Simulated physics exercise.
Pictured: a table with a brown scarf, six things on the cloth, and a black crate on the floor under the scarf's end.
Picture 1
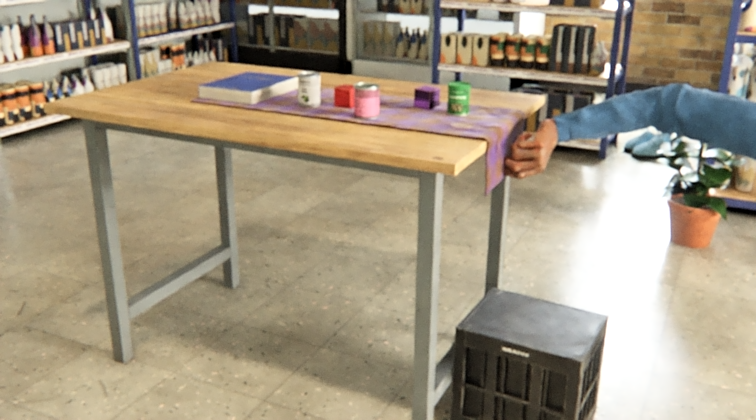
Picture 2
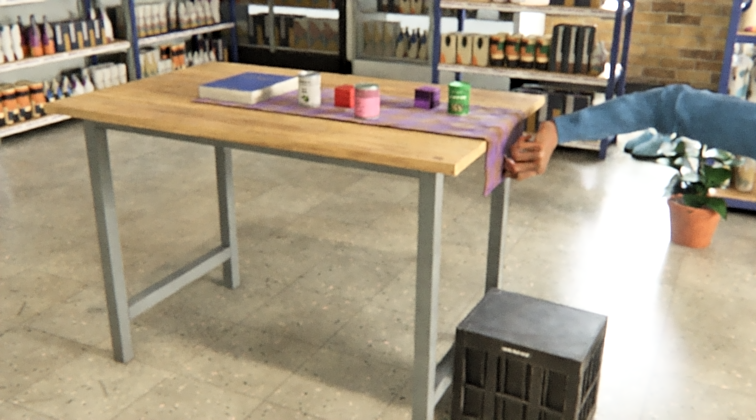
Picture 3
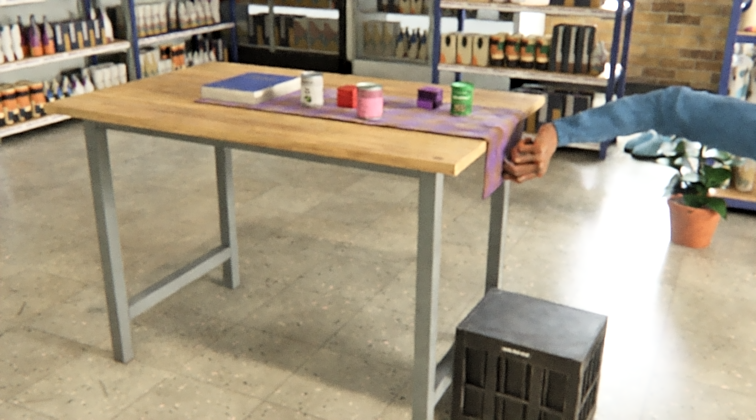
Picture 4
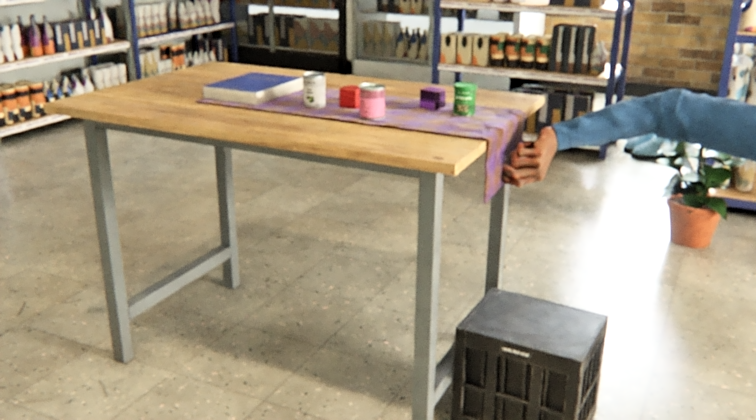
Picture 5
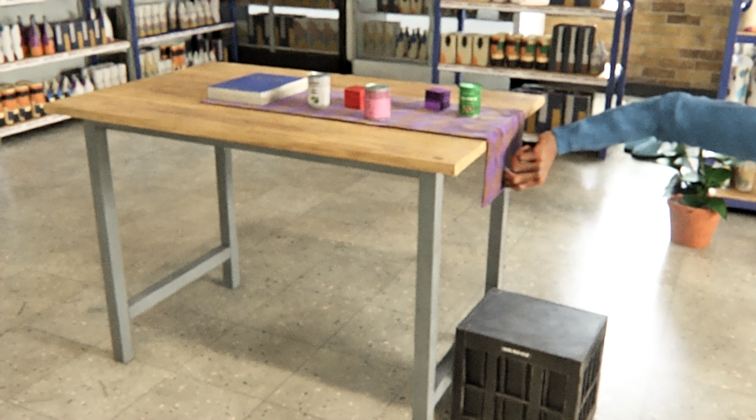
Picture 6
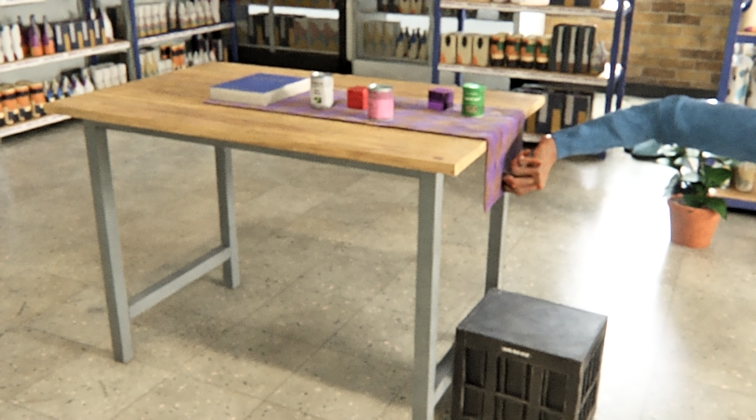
In a shop, a hand slowly pulled a purple patterned cloth a little way over the right edge of a wooden table, and the cans, cubes and blue book on it shifted slightly right.
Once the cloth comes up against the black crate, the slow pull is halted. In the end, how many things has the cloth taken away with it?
Off the edge: Three.
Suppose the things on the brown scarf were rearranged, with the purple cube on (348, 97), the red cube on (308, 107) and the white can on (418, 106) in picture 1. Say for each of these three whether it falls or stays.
Record - purple cube retained; red cube retained; white can lost.
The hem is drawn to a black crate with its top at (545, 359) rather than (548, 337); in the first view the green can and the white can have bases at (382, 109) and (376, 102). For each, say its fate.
In the end the green can is no longer on top and the white can is no longer on top.
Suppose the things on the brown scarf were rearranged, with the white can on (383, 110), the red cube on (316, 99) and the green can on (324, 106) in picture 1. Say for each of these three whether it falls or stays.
As for the white can, it leaves the top; the red cube, it holds its spot; the green can, it holds its spot.
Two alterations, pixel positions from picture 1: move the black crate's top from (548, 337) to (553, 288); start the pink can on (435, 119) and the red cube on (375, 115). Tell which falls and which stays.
The pink can is lost, the red cube stays put.
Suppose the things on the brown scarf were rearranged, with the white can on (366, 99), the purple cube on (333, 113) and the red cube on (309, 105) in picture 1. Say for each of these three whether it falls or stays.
White can kept, purple cube kept, red cube kept.
Soon after, hem near (501, 254); green can gone.
After that, hem near (500, 291); green can and purple cube gone.
In the end, hem on the crate; green can, purple cube and pink can gone. Over the edge go three.
